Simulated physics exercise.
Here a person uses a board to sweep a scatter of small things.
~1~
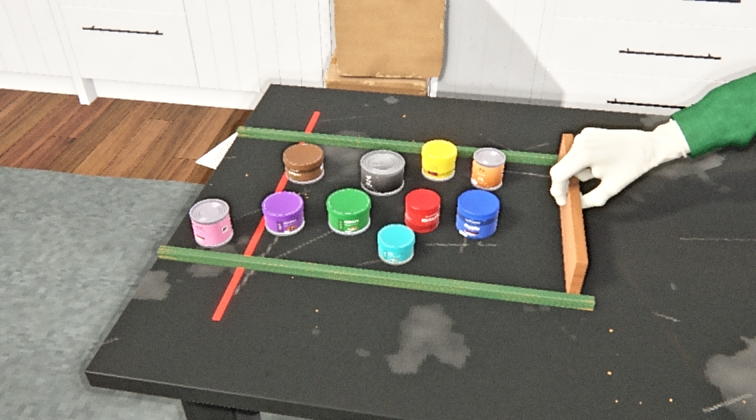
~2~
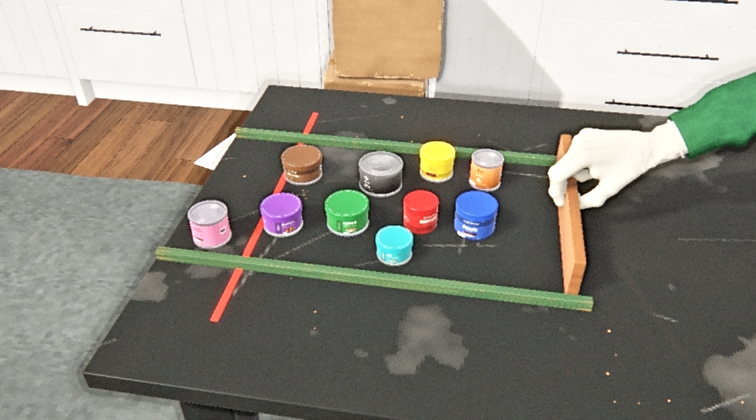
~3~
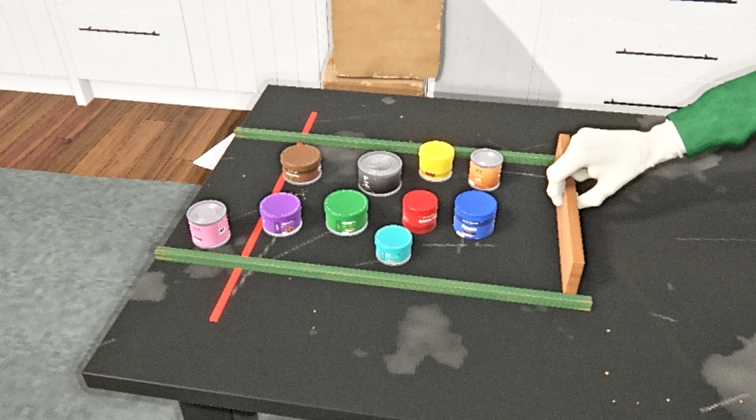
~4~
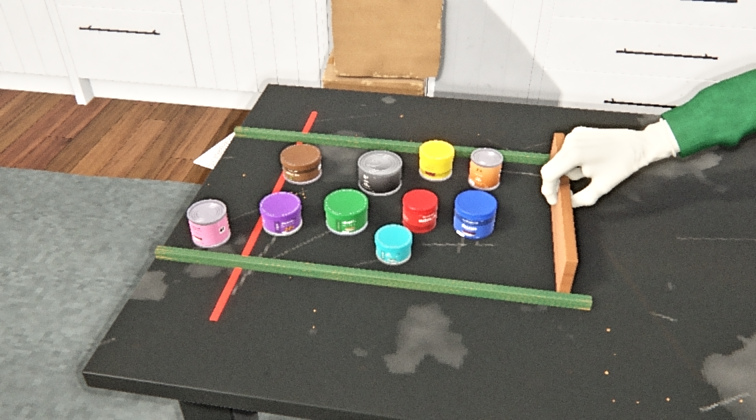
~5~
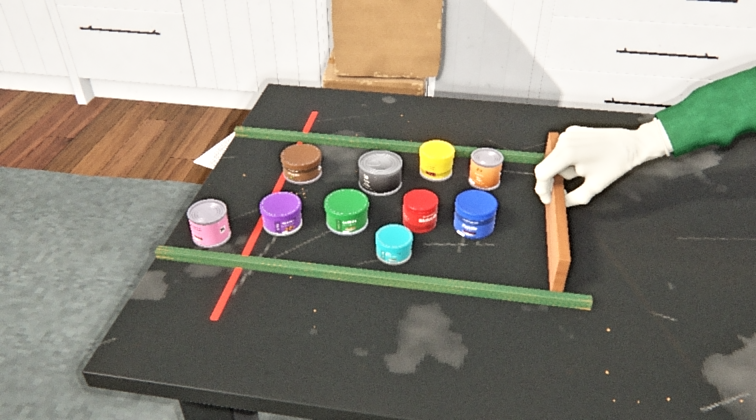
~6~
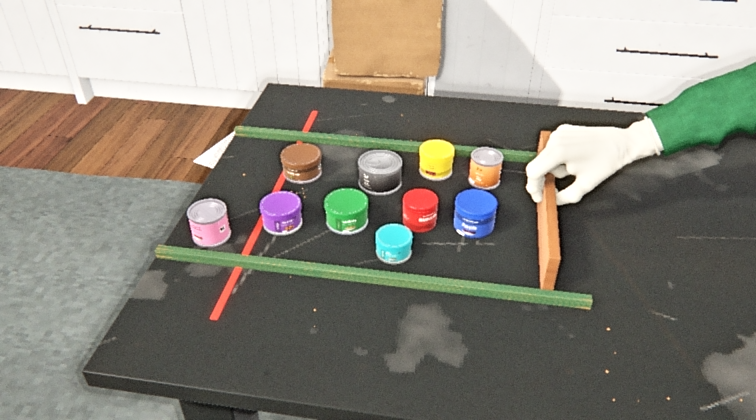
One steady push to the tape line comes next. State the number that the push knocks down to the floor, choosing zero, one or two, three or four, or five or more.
Just one or two tumble.
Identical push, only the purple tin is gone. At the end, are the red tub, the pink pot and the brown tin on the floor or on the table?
In that case the red tub stays where it is, the pink pot goes off the edge, the brown tin stays where it is.
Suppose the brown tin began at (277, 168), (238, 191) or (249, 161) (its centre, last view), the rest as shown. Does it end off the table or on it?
Spot by spot, it stays put, then drops away, then stays put.
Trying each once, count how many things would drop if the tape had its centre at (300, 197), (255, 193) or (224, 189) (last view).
Tallies in the order given: 0, 3, 7.
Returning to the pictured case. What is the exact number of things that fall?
The figure is 1, exactly.
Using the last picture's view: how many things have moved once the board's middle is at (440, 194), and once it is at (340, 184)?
5 and 10.
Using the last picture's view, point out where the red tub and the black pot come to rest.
Near (222, 180) and (248, 163).
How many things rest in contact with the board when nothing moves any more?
Number: 3.
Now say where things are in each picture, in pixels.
In the first picture, pink pot (212, 223); brown tin (304, 164); purple tin (284, 214); board (570, 208); tape (277, 195).
In the second picture, brown tin (302, 165); orange tin (486, 171).
In the third picture, purple tin (281, 215); board (567, 208).
In the fourth picture, pink pot (209, 224); red tub (420, 212).
In the fifth picture, brown tin (302, 164); turquoise pot (394, 245).
In the sixth picture, pink pot (209, 223); brown tin (302, 163); purple tin (282, 213); board (547, 204); tape (274, 195).
Soon after, none off yet; pink pot at rest near (209, 223); brown tin at rest near (302, 163); purple tin at rest near (282, 213).
After that, none off yet; pink pot at rest near (209, 223); brown tin at rest near (302, 163); purple tin displaced a little near (258, 216).
And then, none off yet; pink pot displaced a little near (187, 227); brown tin displaced about its own width near (259, 157); purple tin displaced about its own width near (227, 219).
In the end, the number that fall off is one or two; gone, pink pot.
